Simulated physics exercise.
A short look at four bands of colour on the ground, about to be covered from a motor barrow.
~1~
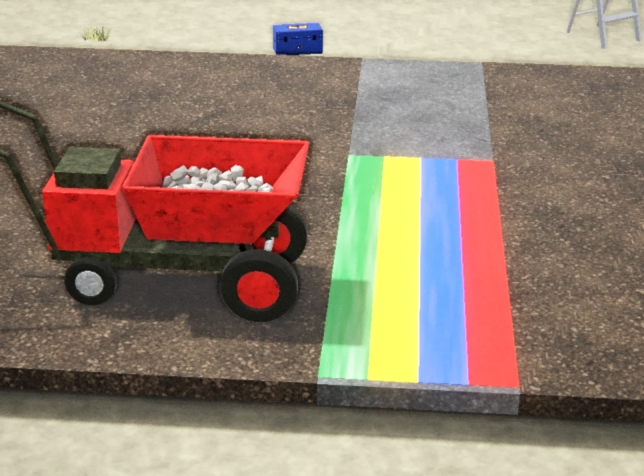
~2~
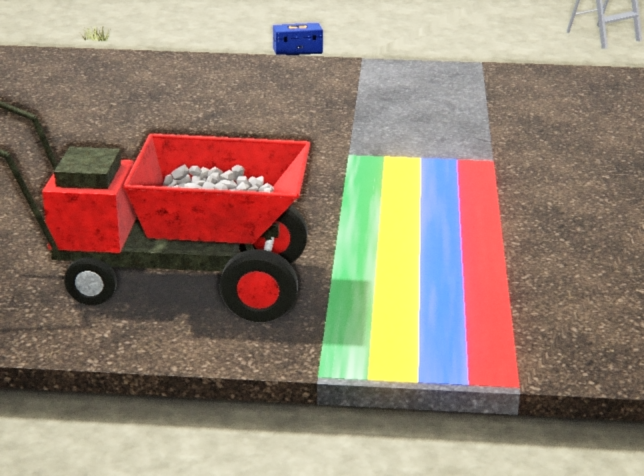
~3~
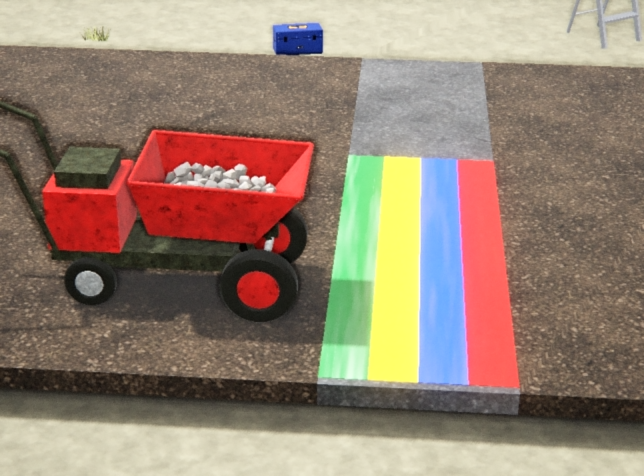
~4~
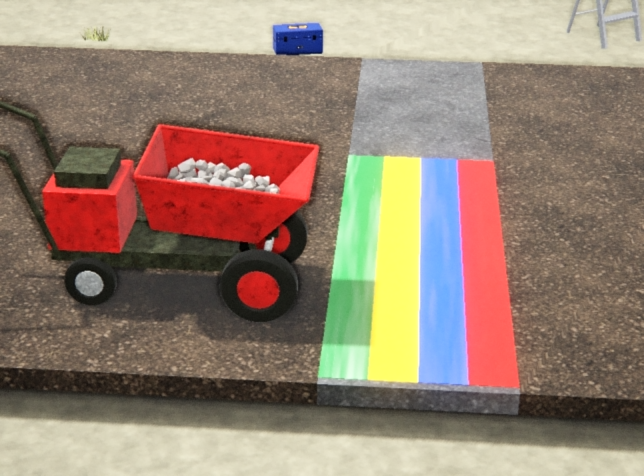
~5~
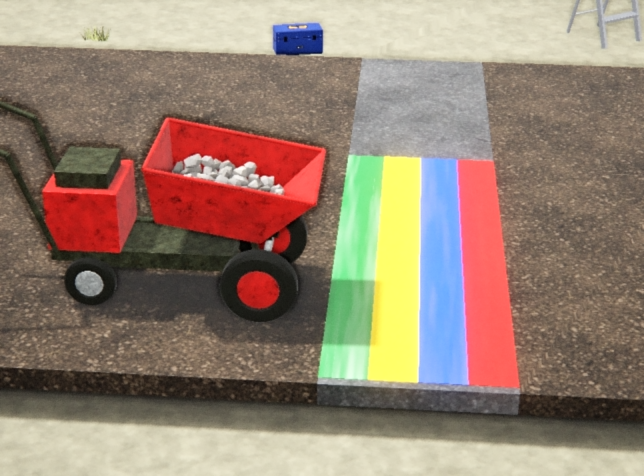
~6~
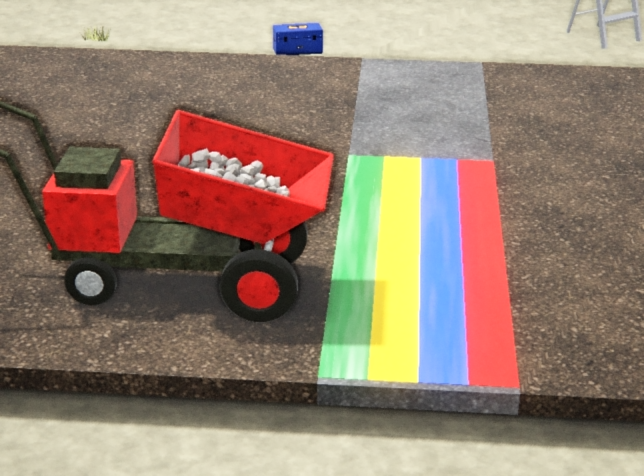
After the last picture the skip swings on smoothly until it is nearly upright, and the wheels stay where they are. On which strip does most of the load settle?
Most covered: The yellow band.
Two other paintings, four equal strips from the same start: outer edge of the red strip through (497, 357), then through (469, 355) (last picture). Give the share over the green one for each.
First some 0, then 0 per cent.
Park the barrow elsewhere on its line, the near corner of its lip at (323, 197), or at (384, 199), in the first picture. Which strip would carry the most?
The first try: That blue strip. The second: The red strip.
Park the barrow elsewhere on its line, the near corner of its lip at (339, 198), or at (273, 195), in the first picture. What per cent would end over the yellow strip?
In turn 10 and 40 in a hundred.
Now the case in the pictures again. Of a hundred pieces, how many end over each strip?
About: Green strip 5, yellow strip 45, blue strip 25, red strip 5 per cent.
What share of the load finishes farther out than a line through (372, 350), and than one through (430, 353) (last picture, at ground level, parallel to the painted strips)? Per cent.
First some 70, then 20 per cent.
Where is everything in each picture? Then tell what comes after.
In the first picture, lip of the skip near (296, 196), level; top of the load near (211, 182), broken stones; green strip near (346, 346); yellow strip near (394, 348); blue strip near (443, 350); red strip near (491, 353).
In the second picture, lip of the skip near (297, 196), level; top of the load near (210, 190).
In the third picture, lip of the skip near (301, 198), tipped barely; top of the load near (214, 180).
In the fourth picture, lip of the skip near (307, 200), tipped a little; top of the load near (199, 184).
In the fifth picture, lip of the skip near (314, 204), tipped a little; top of the load near (205, 180).
In the sixth picture, lip of the skip near (323, 209), tipped clearly; top of the load near (195, 175); green strip near (346, 346); yellow strip near (394, 348); blue strip near (443, 350); red strip near (491, 353).
Shortly afterwards, skip tipped steeply; the whole lot in the skip.
Next, skip tipped right over; the bulk in the skip; a little over the yellow strip; only a few over the blue strip.
Some moments later, skip tipped right over; near a quarter in the skip; only a few over the green strip; near half over the yellow strip; near a quarter over the blue strip; only a few over the red strip; only a few off the paint.
In the end, skip tipped right over; near a quarter in the skip; only a few over the green strip; near half over the yellow strip; near a quarter over the blue strip; only a few over the red strip; only a few off the paint.
